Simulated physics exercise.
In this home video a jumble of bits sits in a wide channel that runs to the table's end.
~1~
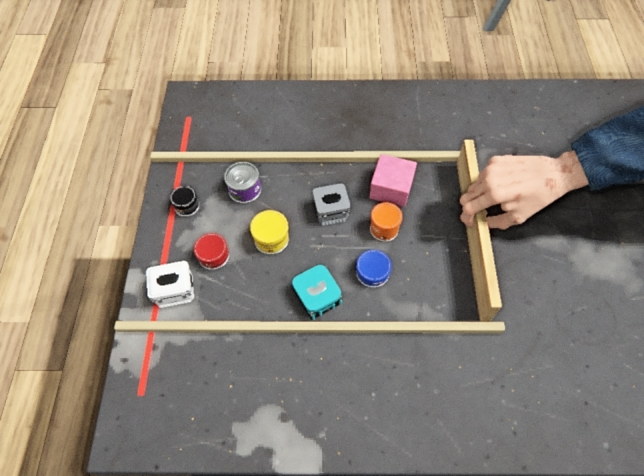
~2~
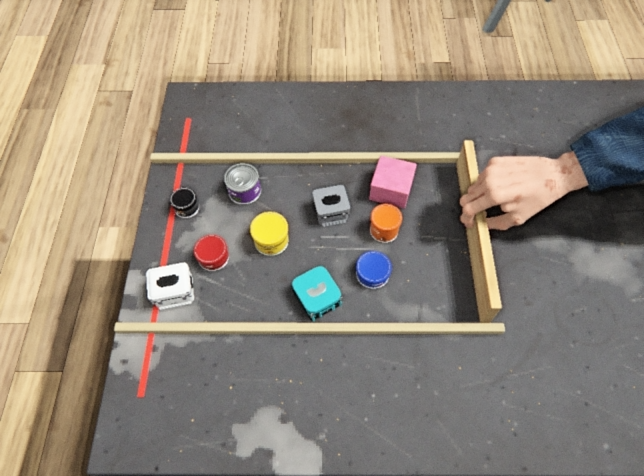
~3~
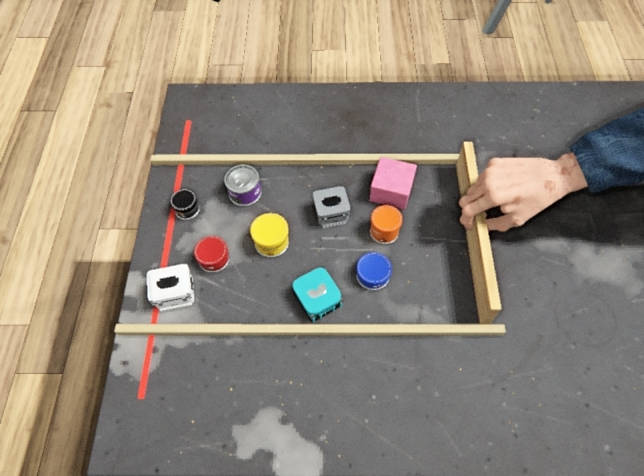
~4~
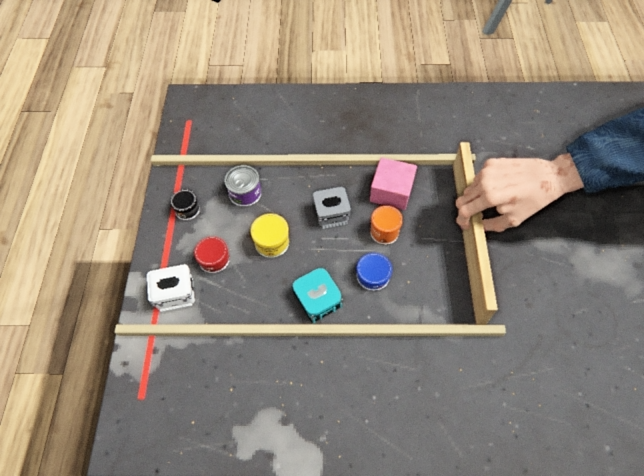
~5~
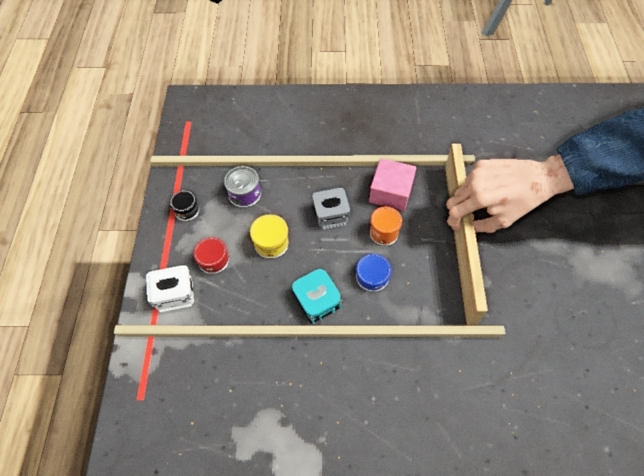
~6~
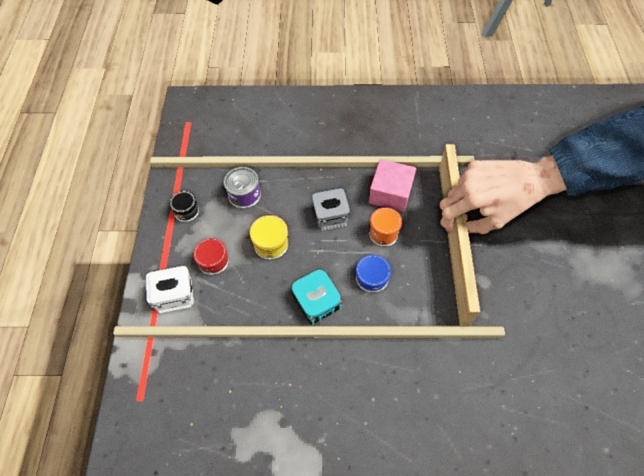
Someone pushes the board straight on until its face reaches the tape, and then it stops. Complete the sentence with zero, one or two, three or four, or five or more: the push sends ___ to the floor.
The push sends five or more to the floor.
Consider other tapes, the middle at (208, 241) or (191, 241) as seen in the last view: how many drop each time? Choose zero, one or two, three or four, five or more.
Going place by place, the count is zero; 1 or 2.
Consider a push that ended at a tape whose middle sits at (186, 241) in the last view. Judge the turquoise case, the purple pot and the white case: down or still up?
The turquoise case stays on; the purple pot comes down; the white case tumbles off.
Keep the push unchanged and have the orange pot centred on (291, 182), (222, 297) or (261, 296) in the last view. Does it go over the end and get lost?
Lab note - orange pot, per position: Is gone; is gone; is gone.
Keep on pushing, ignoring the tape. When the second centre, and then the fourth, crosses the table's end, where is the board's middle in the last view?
I'd say close to (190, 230), then close to (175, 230).
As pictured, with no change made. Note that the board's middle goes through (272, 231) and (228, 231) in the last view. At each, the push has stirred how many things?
It comes to 8 for the first spot, 10 for the other.
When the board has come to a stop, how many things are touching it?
Result: 5 in all.
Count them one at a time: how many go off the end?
In all, 5 of them.
Soon after, none off yet; black tin at rest near (185, 207); white case at rest near (171, 290); red tin at rest near (212, 257).
Then, none off yet; black tin moved about its own width near (151, 209); white case moved a little near (150, 293); red tin moved about its own width near (162, 266).
By the end, the number that fall off is five or more; fallen, grey case, purple pot, red tin, white case and black tin.
